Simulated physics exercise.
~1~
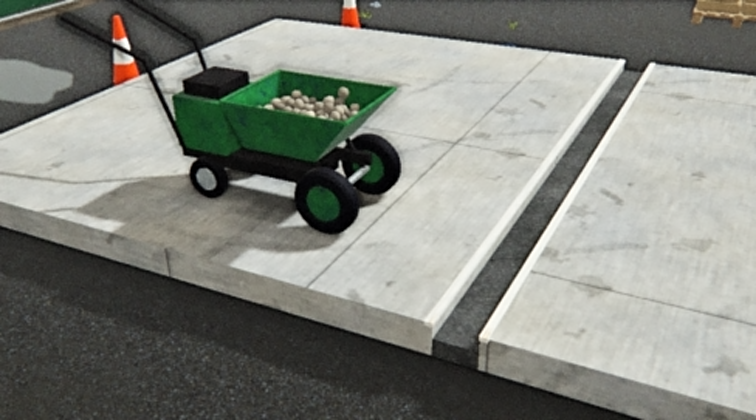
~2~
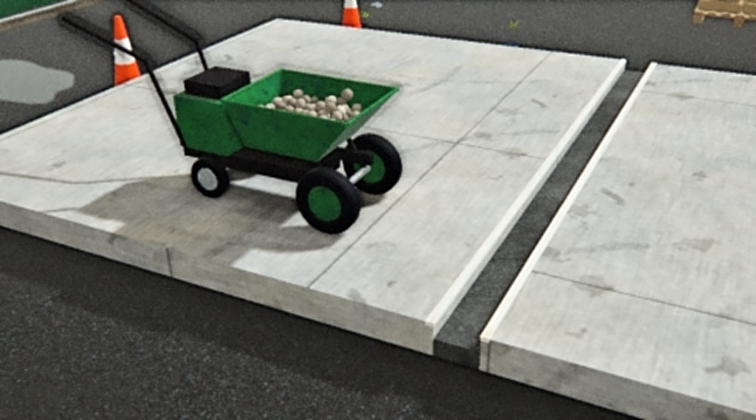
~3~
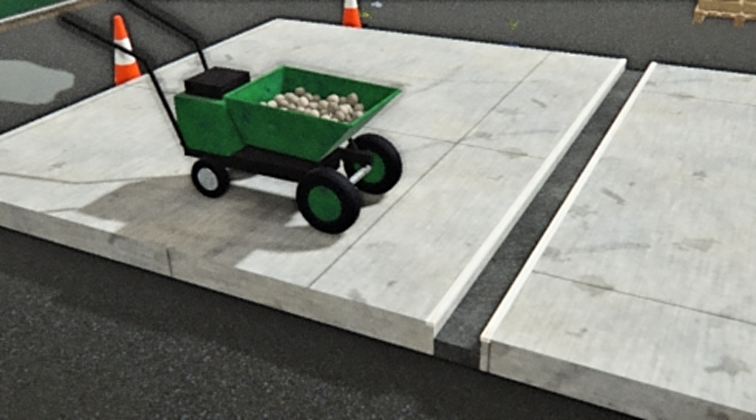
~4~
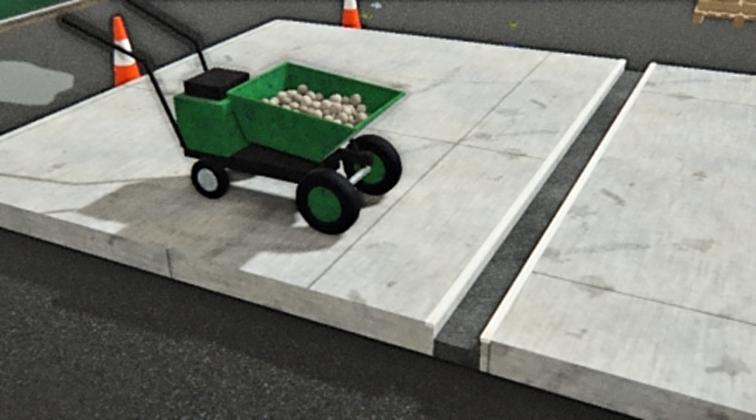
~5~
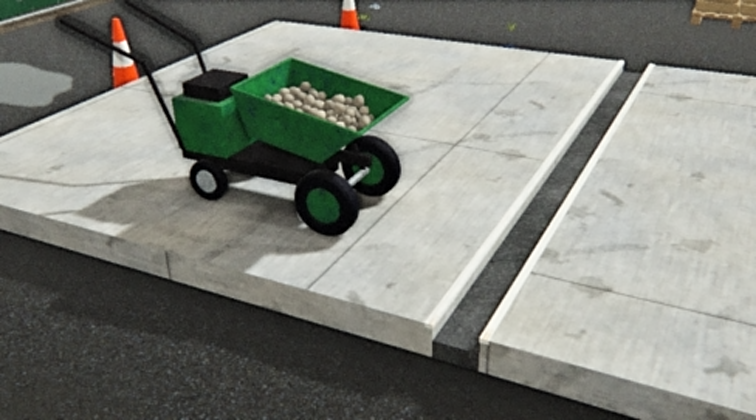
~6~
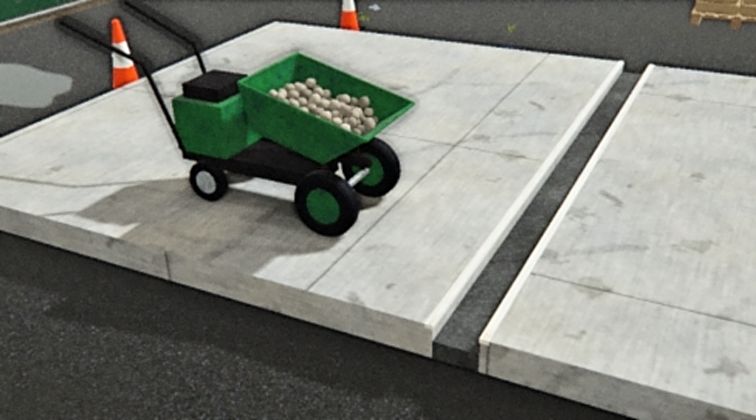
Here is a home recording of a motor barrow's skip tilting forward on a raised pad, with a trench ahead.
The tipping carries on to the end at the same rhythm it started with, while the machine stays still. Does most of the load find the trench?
The trench will hold a lesser part of the load.
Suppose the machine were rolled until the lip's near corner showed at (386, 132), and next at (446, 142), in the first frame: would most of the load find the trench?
Position 1 exceeds half; position 2 falls short of half.
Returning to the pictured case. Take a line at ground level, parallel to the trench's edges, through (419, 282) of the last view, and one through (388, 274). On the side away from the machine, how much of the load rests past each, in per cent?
About 60 and 90 %.
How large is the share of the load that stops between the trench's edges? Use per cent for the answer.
About 25 per cent.
Shortly afterwards, skip tipped well over; the whole lot in the skip.
Next, skip tipped steeply; all but a few in the skip; a little short of the trench; only a few falling.
Some moments later, skip tipped right over; a little in the skip; near two thirds short of the trench; near a quarter in or heaped over the trench.
In the end, skip tipped right over; a little in the skip; near two thirds short of the trench; near a quarter in or heaped over the trench; none at all beyond it.
